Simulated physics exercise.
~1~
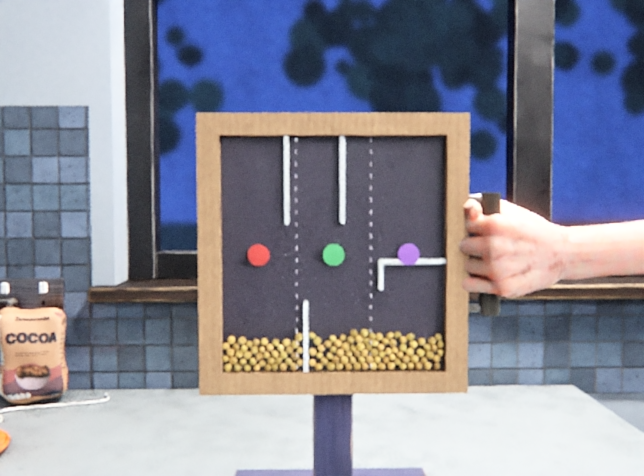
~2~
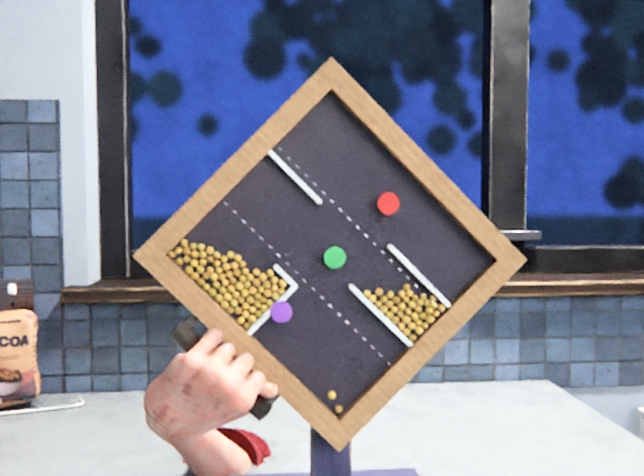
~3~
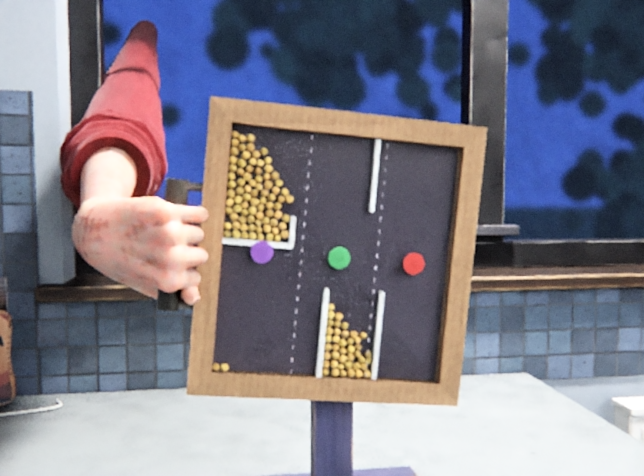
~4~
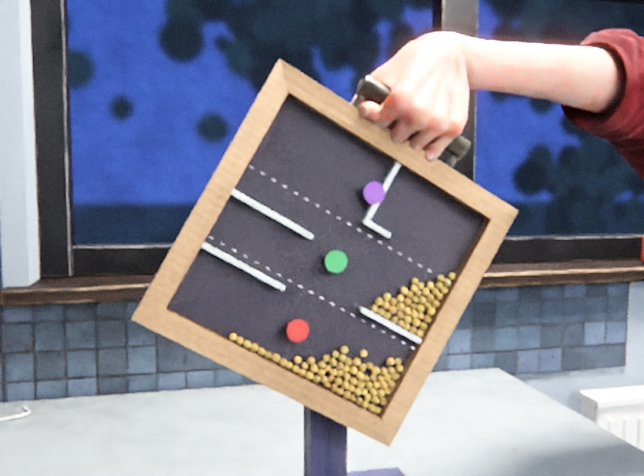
On a kitchen counter, a hand turned a square wooden case of pale beads clockwise by its handle, sending them sliding and catching behind white ledges, until it leaned at a tilt with beads heaped low near the red sticker and beside a ledge.
